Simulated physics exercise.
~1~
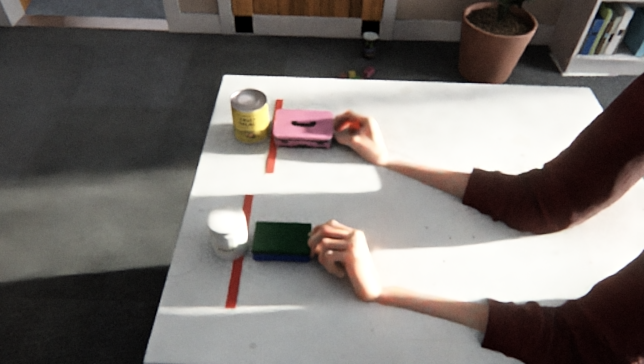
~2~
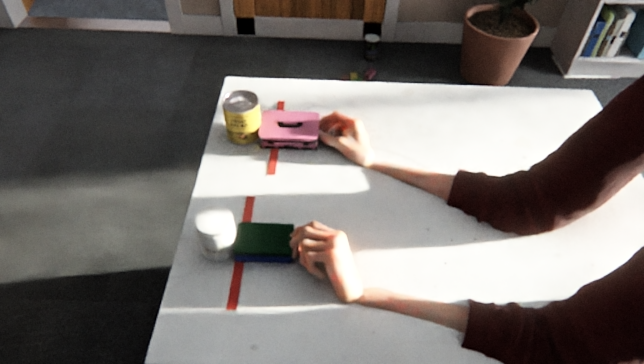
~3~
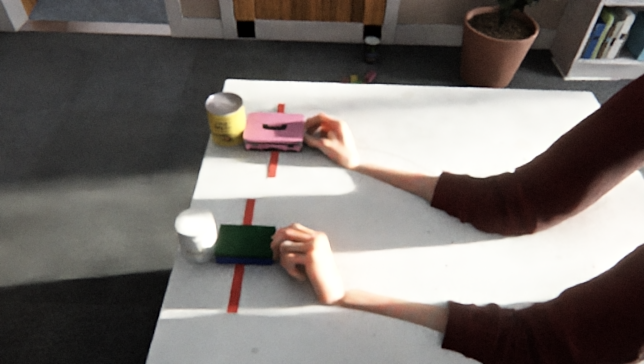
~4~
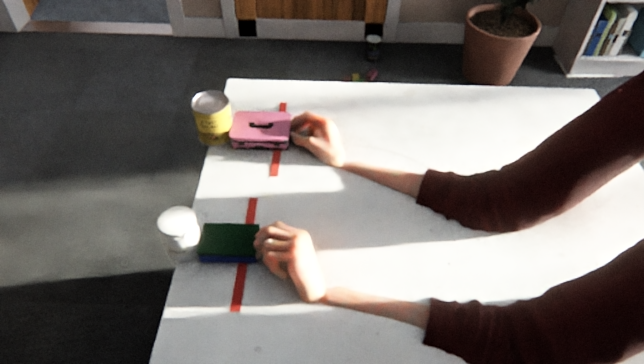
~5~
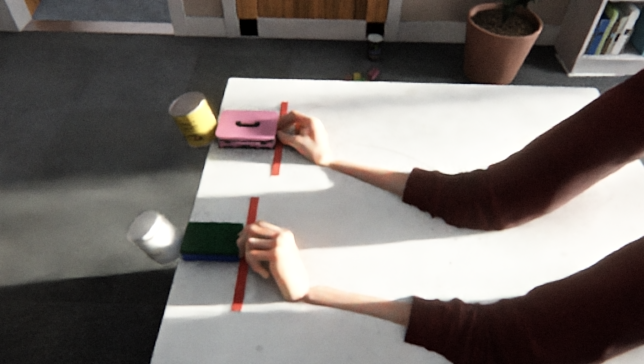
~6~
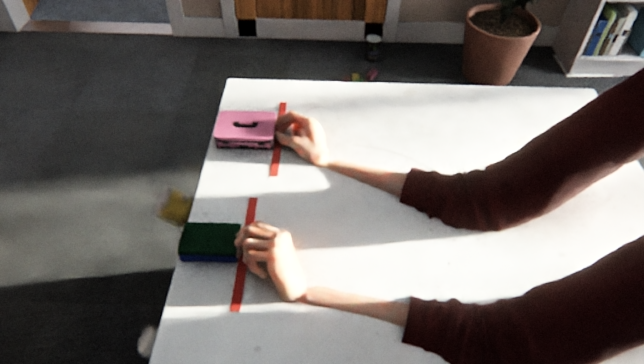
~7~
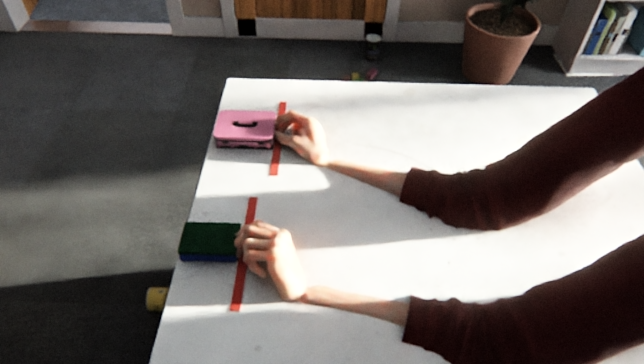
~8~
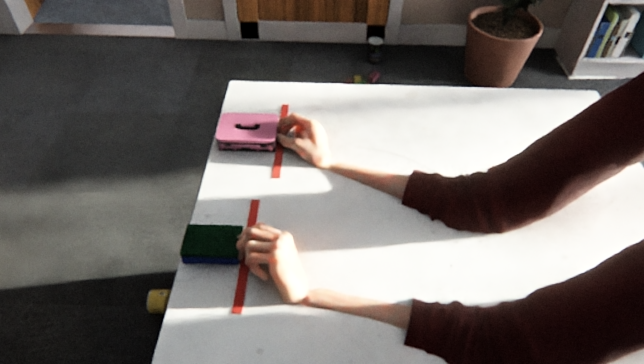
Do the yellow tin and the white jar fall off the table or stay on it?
Both the yellow tin and the white jar go over the edge and fall off the table.
